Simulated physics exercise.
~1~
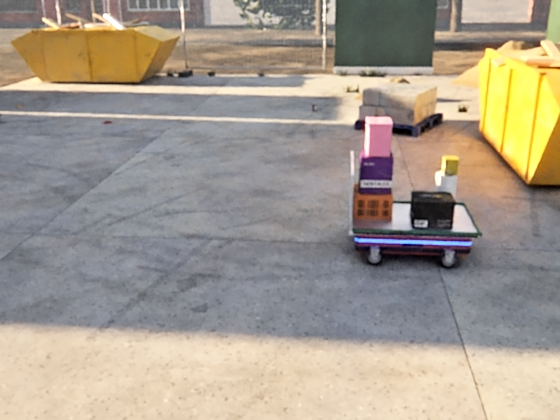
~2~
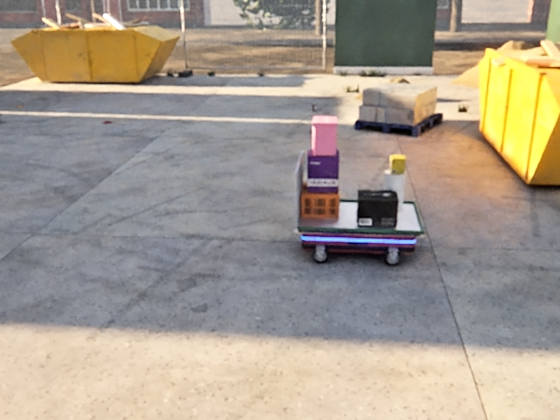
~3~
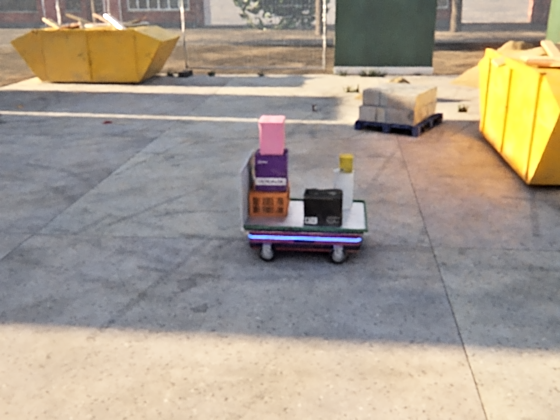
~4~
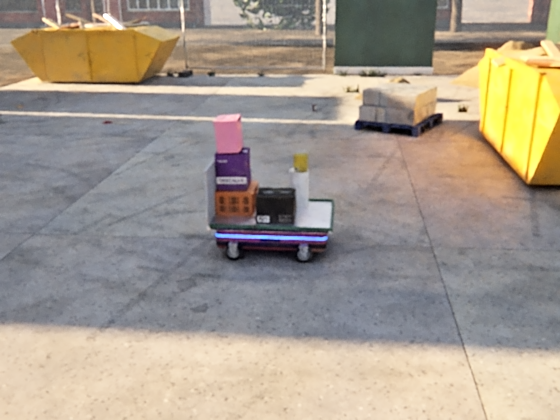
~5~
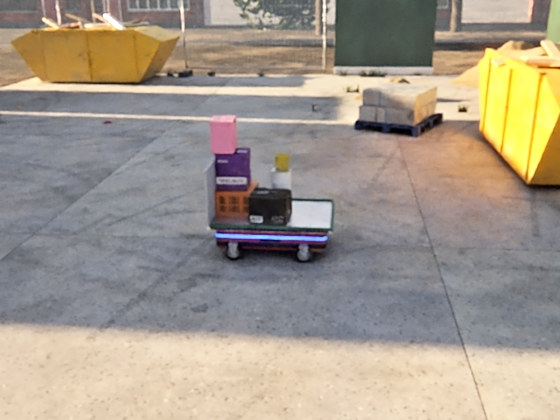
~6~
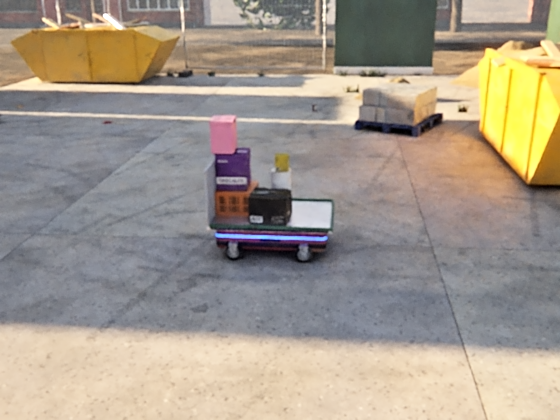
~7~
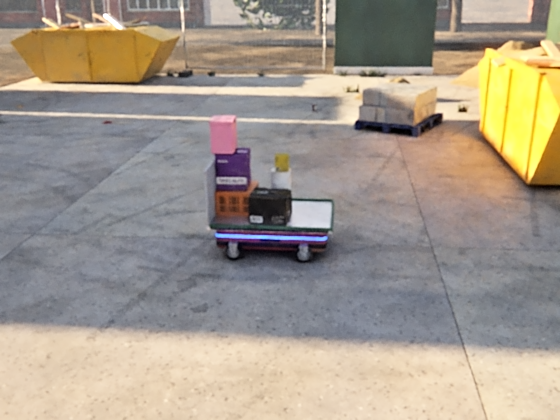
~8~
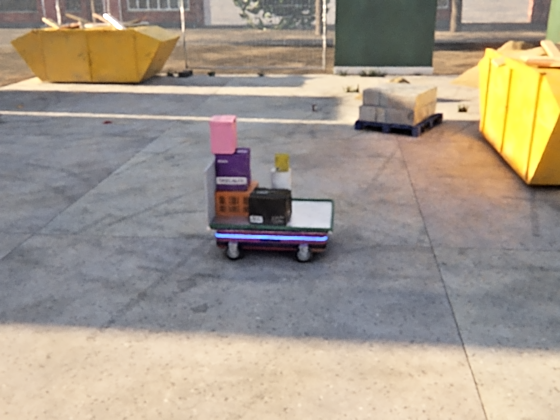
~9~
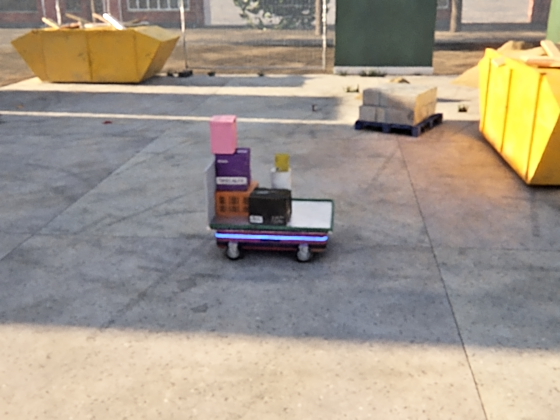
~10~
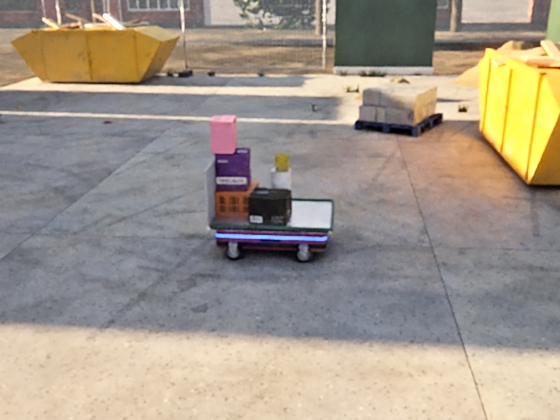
Concrete yard with yellow skips, a loaded flat cart rolling left and stopping, its boxes shifting forward but all staying aboard.
